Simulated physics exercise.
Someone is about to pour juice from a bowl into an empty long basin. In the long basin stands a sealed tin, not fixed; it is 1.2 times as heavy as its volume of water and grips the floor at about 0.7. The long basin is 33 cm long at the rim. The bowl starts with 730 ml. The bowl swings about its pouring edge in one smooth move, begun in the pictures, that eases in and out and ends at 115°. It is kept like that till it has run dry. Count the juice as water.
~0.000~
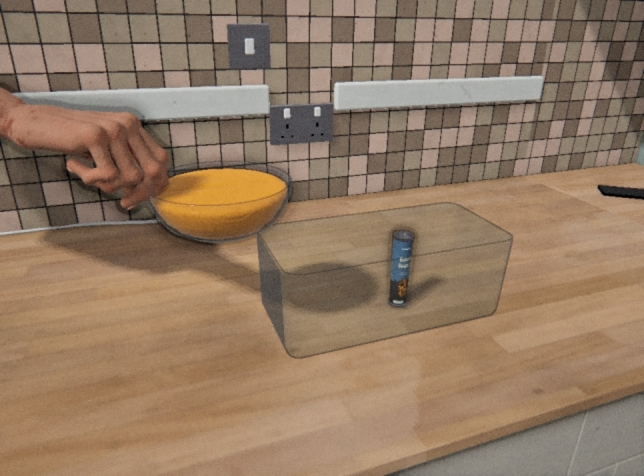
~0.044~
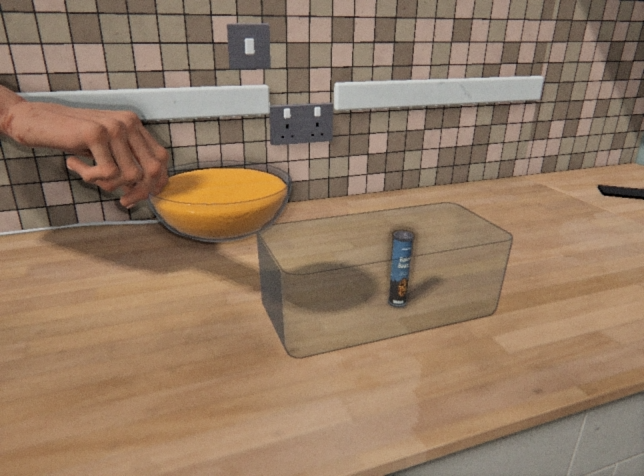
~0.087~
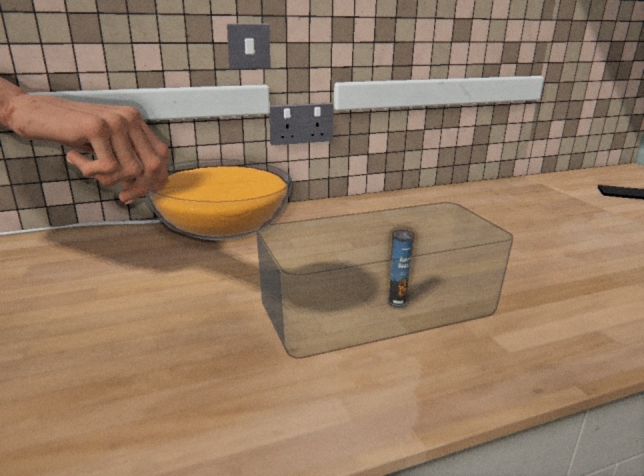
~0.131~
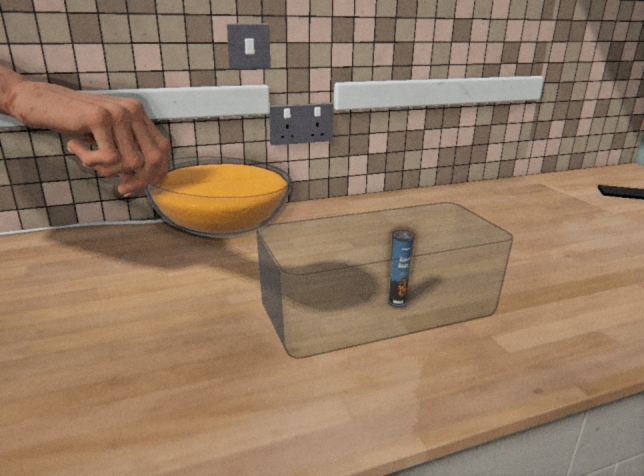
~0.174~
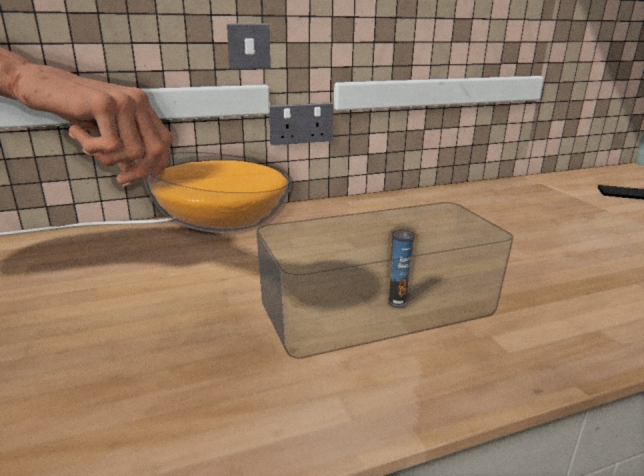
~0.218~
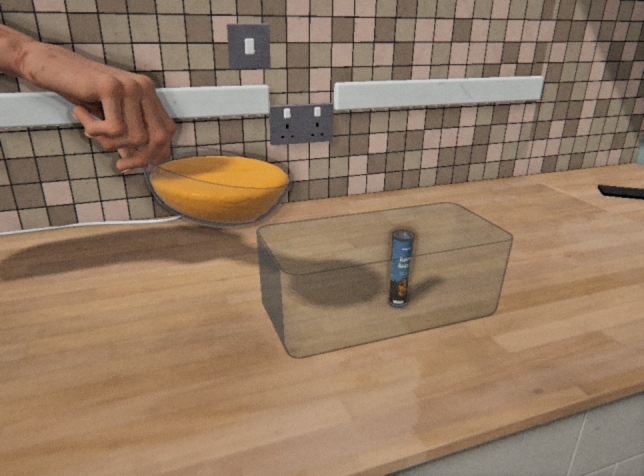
A hand gradually tilts a bowl of orange juice beside a clear long basin.
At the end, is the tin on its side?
It stays up.
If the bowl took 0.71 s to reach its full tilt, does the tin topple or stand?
The tin falls.
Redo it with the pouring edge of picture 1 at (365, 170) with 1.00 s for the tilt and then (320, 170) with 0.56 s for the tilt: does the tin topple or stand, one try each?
First it stays up; then it goes over.
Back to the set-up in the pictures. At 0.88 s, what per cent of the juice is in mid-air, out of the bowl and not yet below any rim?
Some 2 per cent.
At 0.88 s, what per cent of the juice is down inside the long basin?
Near 98 in a hundred.
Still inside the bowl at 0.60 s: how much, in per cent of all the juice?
About 24 per cent.
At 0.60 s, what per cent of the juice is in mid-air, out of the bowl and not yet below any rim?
Near 50 in a hundred.
By 0.60 s the tilt is 76° and 25 per cent is still to pour; the tin stands where it began.
By 0.88 s the tilt is 111° and 0 per cent is still to pour; the tin stands where it began.
By 1.18 s the tilt is 115° and 0 per cent is still to pour; the tin stands where it began.
By 1.50 s the tilt is 115° and 0 per cent is still to pour; the tin stands where it began.
At rest the tin stands where it began.
